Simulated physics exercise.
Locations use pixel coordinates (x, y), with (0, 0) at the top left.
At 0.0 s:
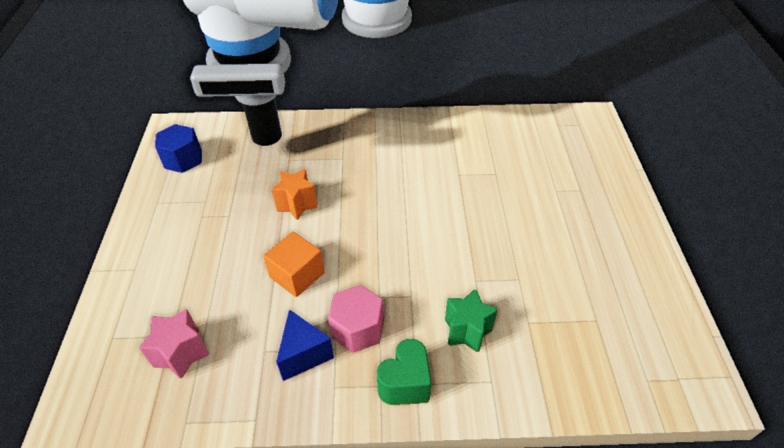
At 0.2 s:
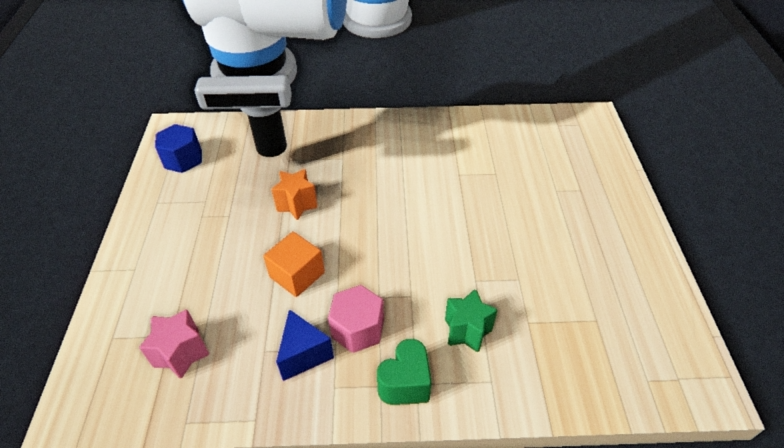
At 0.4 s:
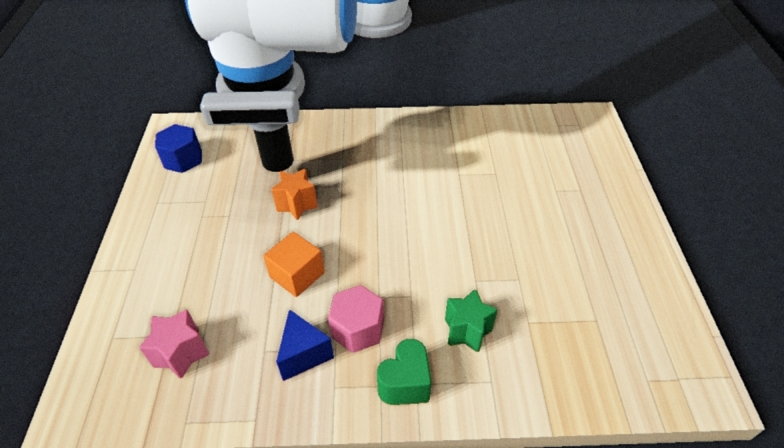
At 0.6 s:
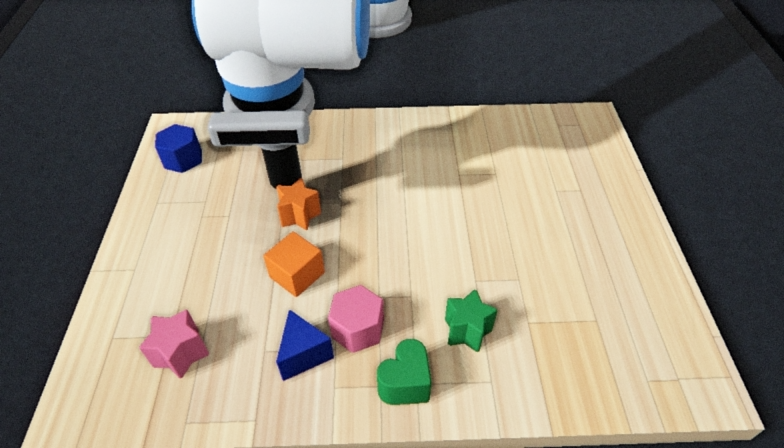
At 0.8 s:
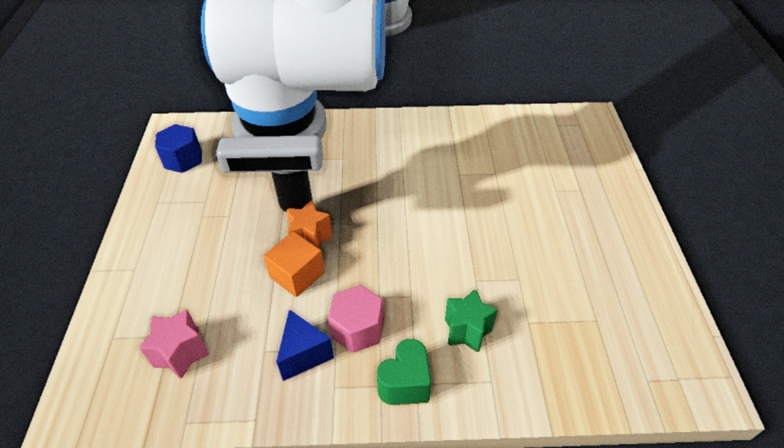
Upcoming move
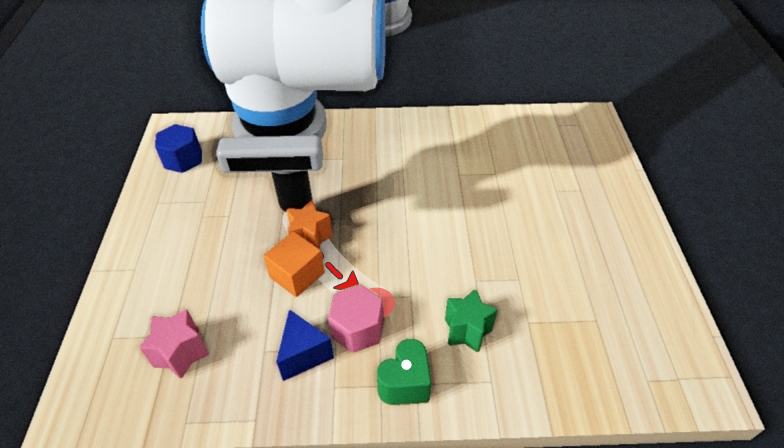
A robot arm moves forward and pushes the orange star toward the orange cube.
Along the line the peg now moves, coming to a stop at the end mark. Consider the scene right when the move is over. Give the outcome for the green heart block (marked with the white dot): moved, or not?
It leaves its spot.
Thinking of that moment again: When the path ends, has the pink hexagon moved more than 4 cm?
Yes
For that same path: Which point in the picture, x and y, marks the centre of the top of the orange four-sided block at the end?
In the picture, that point is around (304, 299).
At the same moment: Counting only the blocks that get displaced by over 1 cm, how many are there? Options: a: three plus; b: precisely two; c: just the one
The answer is a.
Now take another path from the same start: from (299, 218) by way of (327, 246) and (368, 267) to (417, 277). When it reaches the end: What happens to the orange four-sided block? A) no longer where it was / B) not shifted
The answer is A.
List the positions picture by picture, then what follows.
Tip of the peg (267, 137), middles of tops, orange four-sided block (292, 252), orange star-shaped block (293, 182), pink hexagon (356, 308), green heart block (406, 365), in the first frame.
Peg (272, 148), nothing pushed, in the second frame.
Peg (278, 162), nothing pushed, in the third frame.
Peg (286, 180), orange star-shaped block (295, 193), in the fourth frame.
Peg (296, 202), orange four-sided block (292, 252), orange star-shaped block (306, 217), pink hexagon (356, 308), green heart block (406, 365), in the fifth frame.
The line goes from (299, 218) over (315, 248) and (341, 277) to (376, 303); the dot is on the green heart block.
On the path given first. One third of the way, peg (313, 233); orange four-sided block (300, 284), turned 45° clockwise; orange star-shaped block (325, 251).
Two thirds of the way, peg (339, 262); orange four-sided block (304, 299), turned 85° clockwise; orange star-shaped block (358, 279); pink hexagon (366, 318), turned 25° clockwise.
At the end, peg (375, 288); orange four-sided block (304, 299), turned 85° clockwise; orange star-shaped block (396, 308); pink hexagon (388, 349), turned 60° clockwise; green heart block (421, 383), turned 15° clockwise.
